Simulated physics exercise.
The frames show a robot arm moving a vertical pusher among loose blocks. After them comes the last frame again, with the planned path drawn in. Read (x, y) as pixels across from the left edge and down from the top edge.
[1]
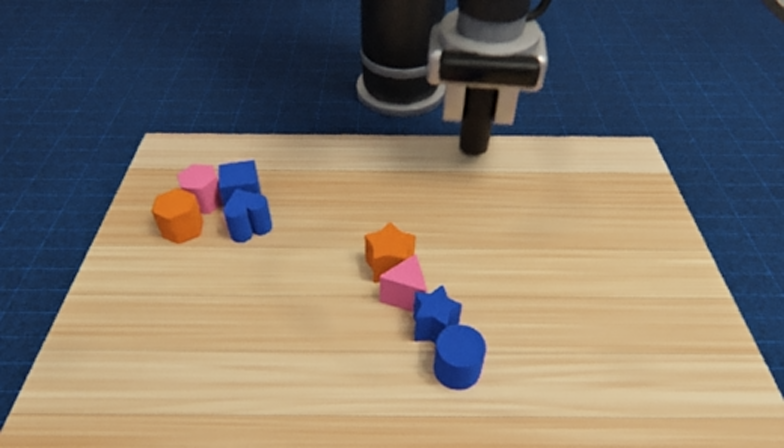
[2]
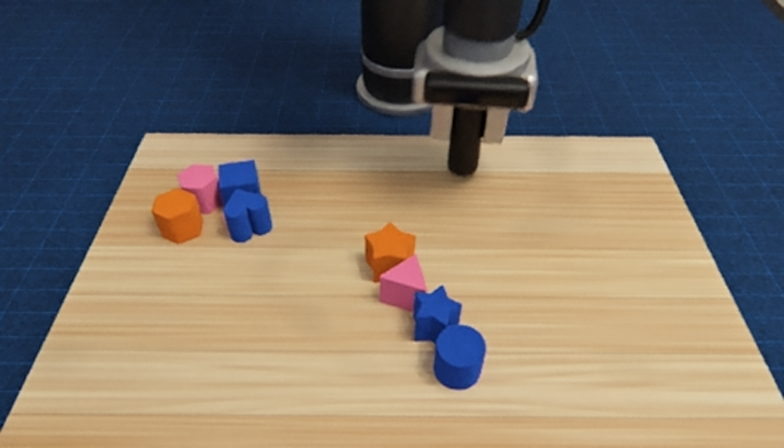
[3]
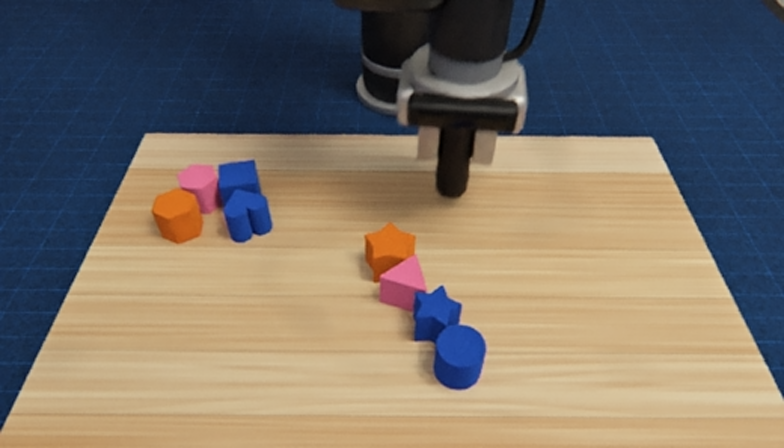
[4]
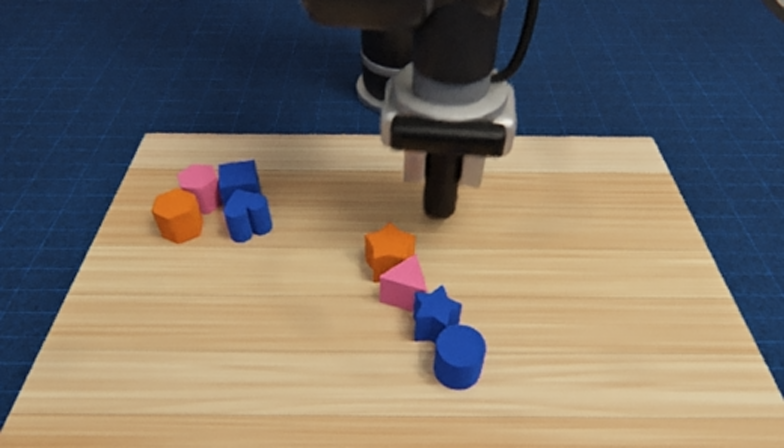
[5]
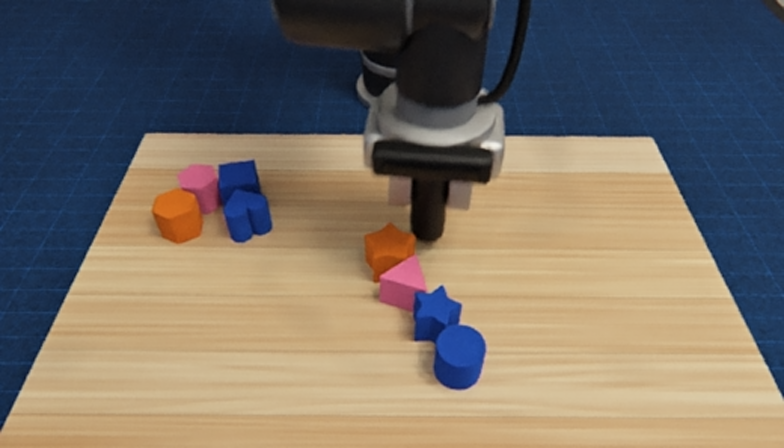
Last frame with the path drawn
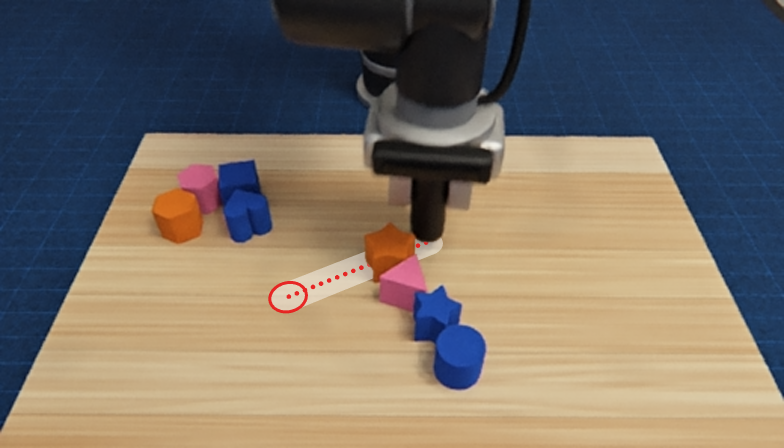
The footage shows a robot arm lowering its dark vertical pusher forward and slightly left over a wooden board, coming close to an orange star block beside a pink triangular one, while all the orange, pink and blue blocks remain still.
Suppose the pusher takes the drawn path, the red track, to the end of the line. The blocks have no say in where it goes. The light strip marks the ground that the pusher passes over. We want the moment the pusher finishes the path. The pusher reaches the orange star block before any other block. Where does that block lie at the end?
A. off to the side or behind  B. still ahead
My pick is A.
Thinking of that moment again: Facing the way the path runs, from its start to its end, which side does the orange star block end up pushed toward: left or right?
Sideways shift: Left.
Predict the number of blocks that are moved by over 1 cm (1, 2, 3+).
One block shifts.
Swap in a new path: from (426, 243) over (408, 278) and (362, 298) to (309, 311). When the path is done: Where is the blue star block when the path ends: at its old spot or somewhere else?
It is moved off its spot.
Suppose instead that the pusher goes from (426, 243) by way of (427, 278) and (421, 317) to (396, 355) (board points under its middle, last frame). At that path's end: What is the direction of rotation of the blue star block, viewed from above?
Looking down on the board, it turns counter-clockwise.
Path on the board, from (426, 243) directly to (288, 297).
The first path, step by step. One third of the way, pusher (382, 248); orange star block (364, 258).
Two thirds of the way, pusher (335, 267); orange star block (336, 282), turned 45° anticlockwise.
At the end, pusher (286, 286); orange star block (330, 288), turned 70° anticlockwise; pink three-sided block in place.
